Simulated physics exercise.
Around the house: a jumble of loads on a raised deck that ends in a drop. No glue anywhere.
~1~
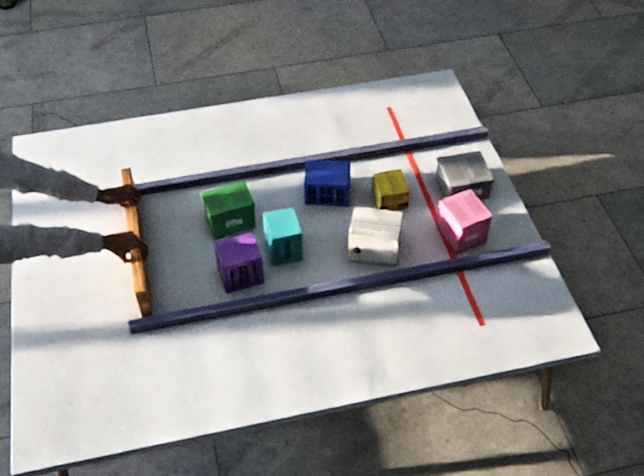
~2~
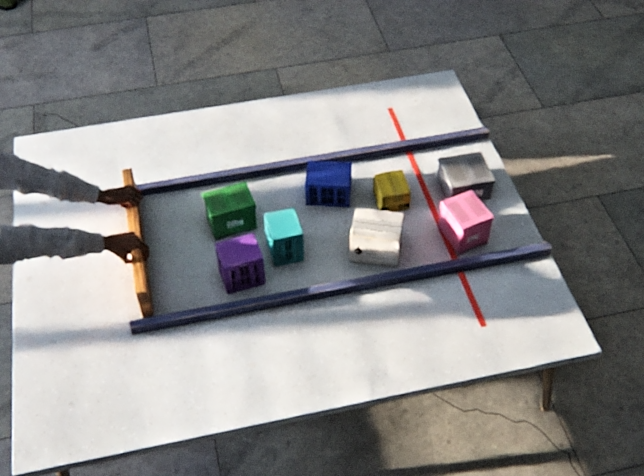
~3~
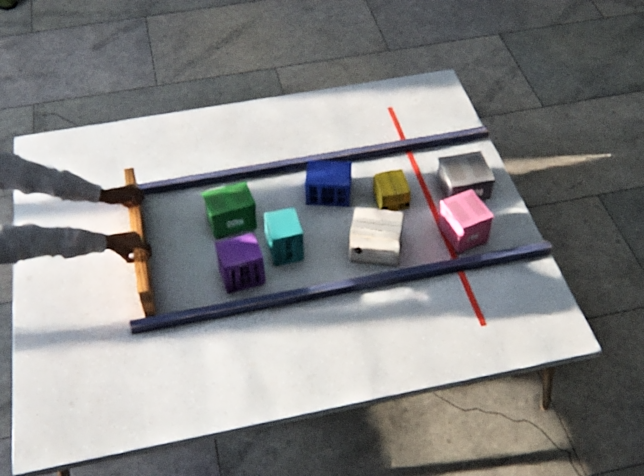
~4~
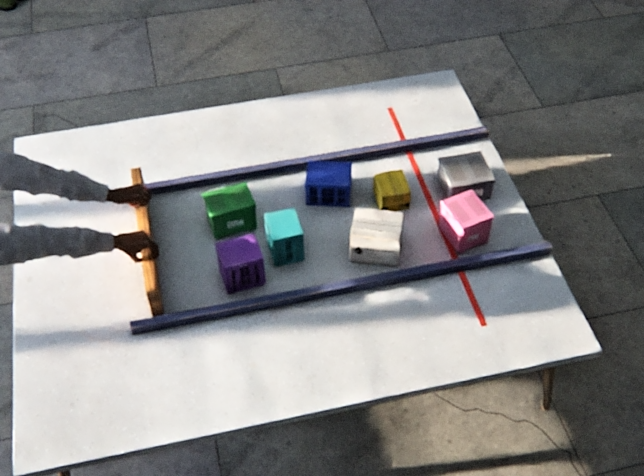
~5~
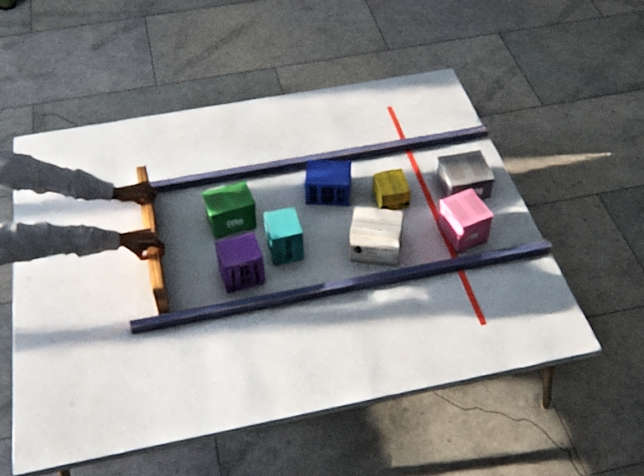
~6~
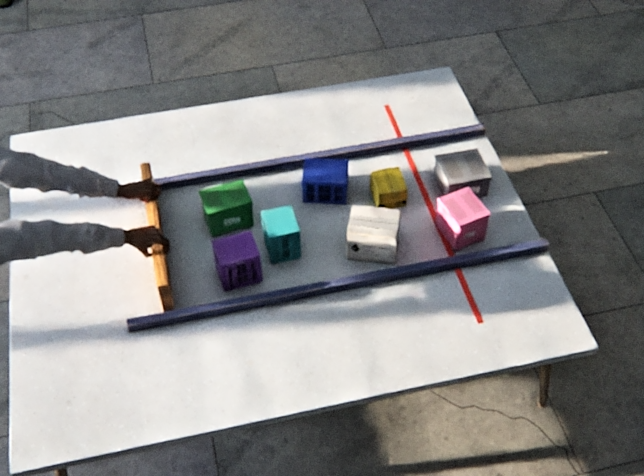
At first, two hands hold a wooden plank at the left end of two dark rails on a white board, with eight coloured boxes and a red tape line to its right. Then the hands slide the plank slightly rightward between the rails, while the boxes stay practically still.
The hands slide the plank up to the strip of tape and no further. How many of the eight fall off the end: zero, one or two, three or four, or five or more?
The number that fall off is one or two.
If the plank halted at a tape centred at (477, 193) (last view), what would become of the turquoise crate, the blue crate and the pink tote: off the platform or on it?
The turquoise crate holds on; the blue crate drops off; the pink tote drops off.
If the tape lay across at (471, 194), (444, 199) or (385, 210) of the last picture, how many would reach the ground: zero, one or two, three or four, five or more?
The falls would be more than four; just one or two; not one.
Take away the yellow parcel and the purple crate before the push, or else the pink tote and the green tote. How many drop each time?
It would be 0 and 1.
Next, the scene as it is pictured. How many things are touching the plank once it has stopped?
That makes 3.
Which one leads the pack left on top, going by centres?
Foremost is the yellow parcel.
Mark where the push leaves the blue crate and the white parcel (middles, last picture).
First (469, 145), then (503, 220).
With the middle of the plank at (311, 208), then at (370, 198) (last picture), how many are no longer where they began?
The counts are 6 and 8.
Soon after, none off yet; grey tote at rest near (462, 175); pink tote at rest near (461, 220); yellow parcel at rest near (388, 189).
After that, none off yet; grey tote at rest near (462, 175); pink tote at rest near (461, 220); yellow parcel displaced a little near (402, 186).
And then, none off yet; grey tote displaced a little near (482, 172); pink tote displaced about its own width near (488, 219); yellow parcel displaced well along near (440, 180).
In the end, the number that fall off is one or two; gone, pink tote and grey tote.
